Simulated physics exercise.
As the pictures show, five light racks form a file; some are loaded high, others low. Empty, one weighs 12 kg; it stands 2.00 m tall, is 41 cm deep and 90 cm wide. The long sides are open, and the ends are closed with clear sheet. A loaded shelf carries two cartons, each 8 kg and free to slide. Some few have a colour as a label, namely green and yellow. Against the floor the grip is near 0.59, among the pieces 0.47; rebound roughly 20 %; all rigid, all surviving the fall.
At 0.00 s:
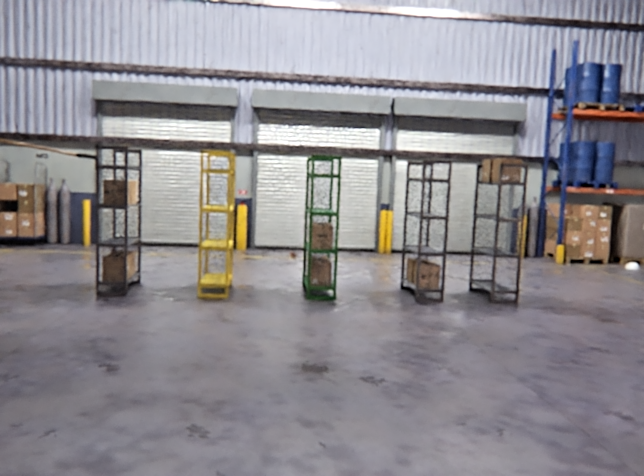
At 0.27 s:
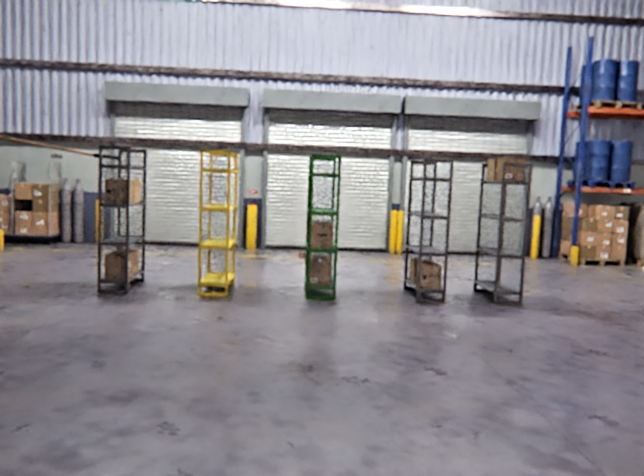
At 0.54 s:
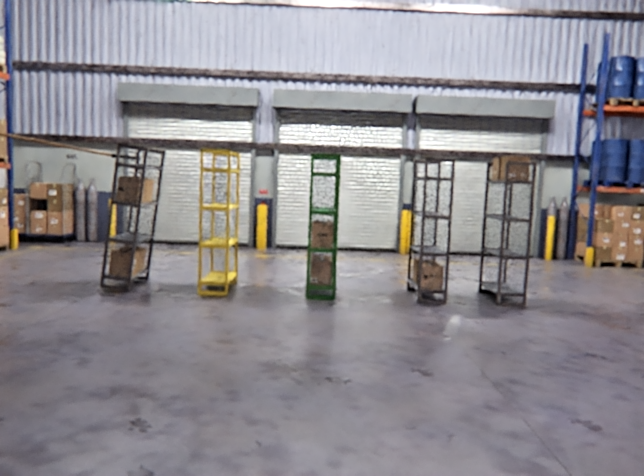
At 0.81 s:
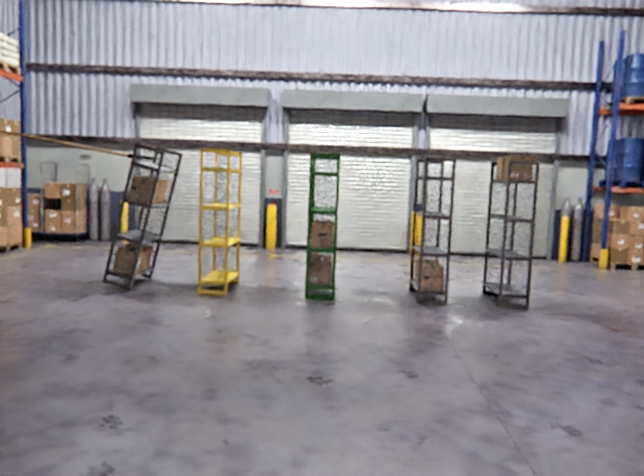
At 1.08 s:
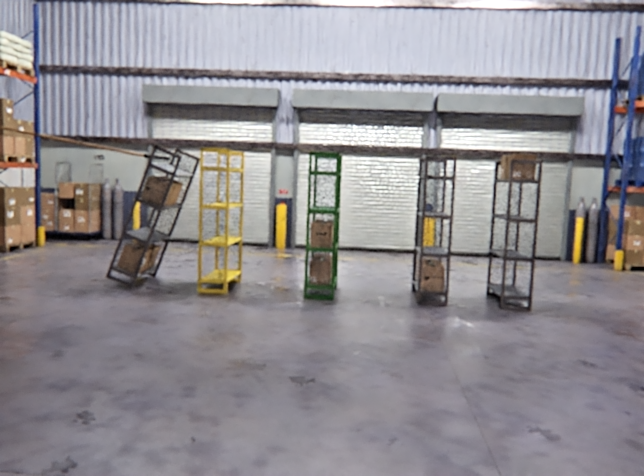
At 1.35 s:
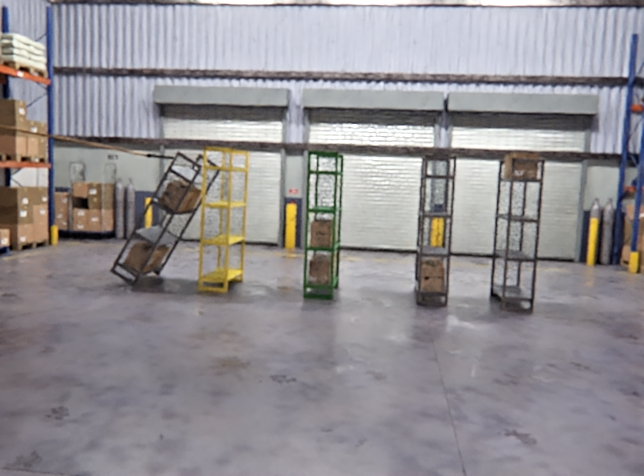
At first, five tall, narrow racks stand upright in a row on a warehouse floor, some holding cartons. As the view shifts slightly, a thin pole from the left pushes the leftmost rack, which tilts steadily rightward toward the yellow one, its cartons tilting with it, while the other four stay upright.
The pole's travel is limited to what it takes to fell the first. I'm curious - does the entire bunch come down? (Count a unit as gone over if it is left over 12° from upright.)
The cascade completes.
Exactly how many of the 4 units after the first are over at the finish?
The number is 4.
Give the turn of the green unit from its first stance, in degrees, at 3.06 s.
50°.
Around 1.90 s, 4 cartons spilt or dropped; 1 of the 4 other units over; yellow unit tipped 34°.
Around 3.06 s, 6 cartons spilt or dropped; 2 of the 4 other units over; yellow unit tipped 65°; green unit tipped 45°.
Around 4.84 s, 12 cartons spilt or dropped; 4 of the 4 other units over; green unit lying flat; yellow unit tipped 72°.
Finally (5.9 s), 12 cartons spilt or dropped; 4 of the 4 other units over; green unit lying flat; yellow unit tipped 72°. Not one is left standing. Seen by the last camera, middles, green unit near (398, 256), yellow unit near (298, 250).
